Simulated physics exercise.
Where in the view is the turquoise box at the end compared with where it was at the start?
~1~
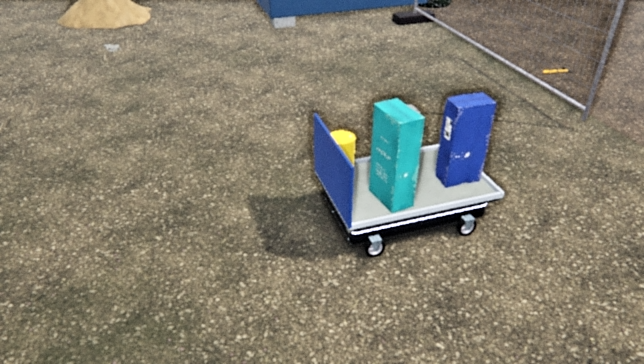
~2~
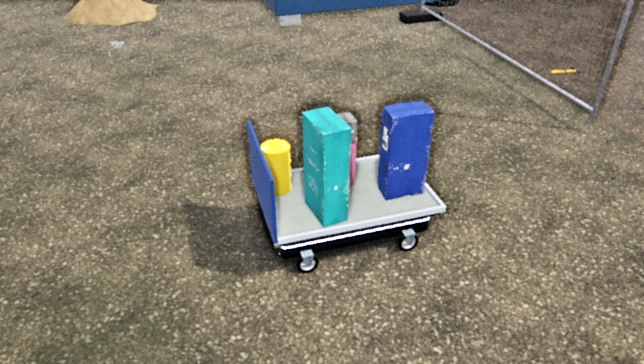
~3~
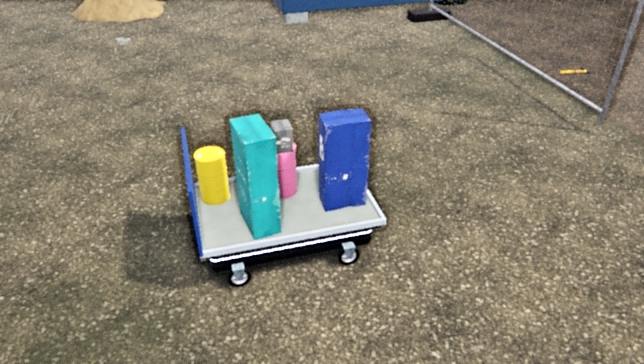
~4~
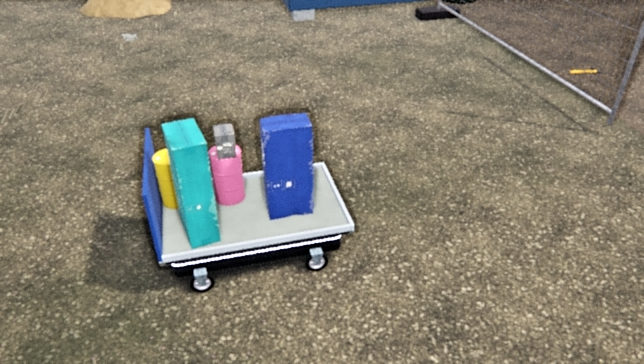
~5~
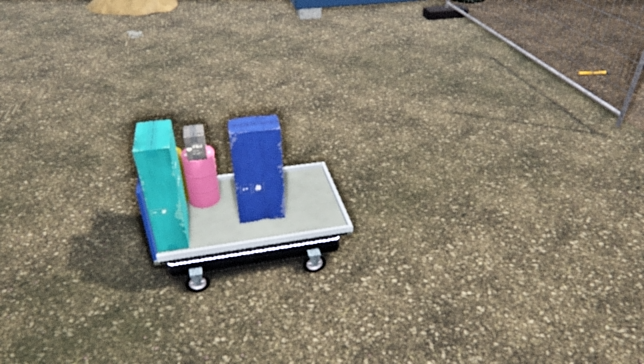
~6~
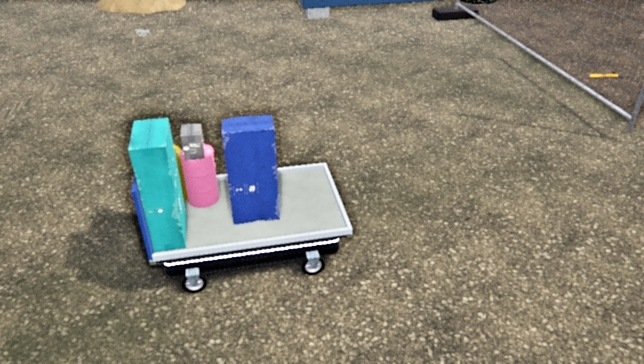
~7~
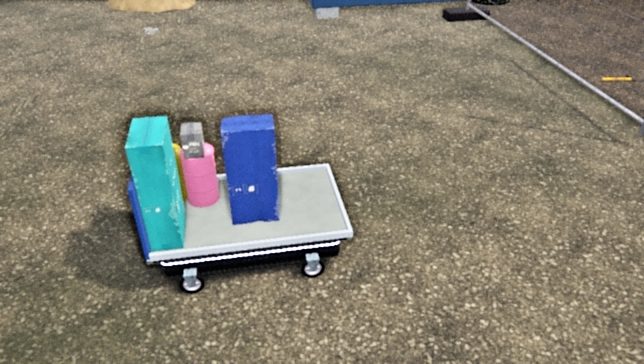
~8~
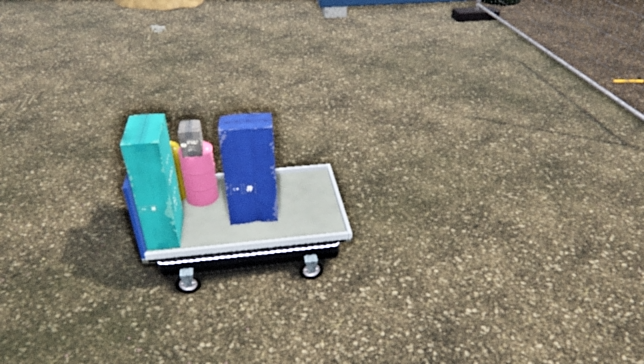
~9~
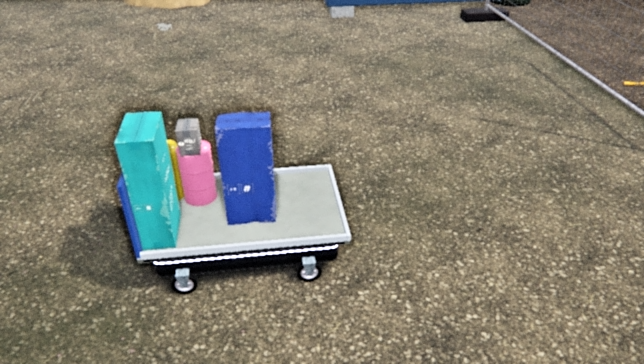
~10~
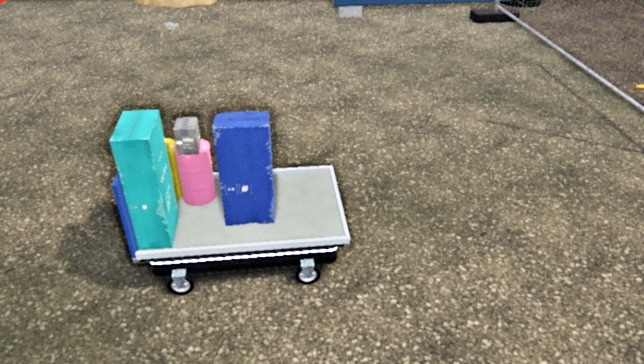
At the start the turquoise box was a little right of the middle of the view. By the end it was well over on the left side and slightly lower, still upright on the cart.
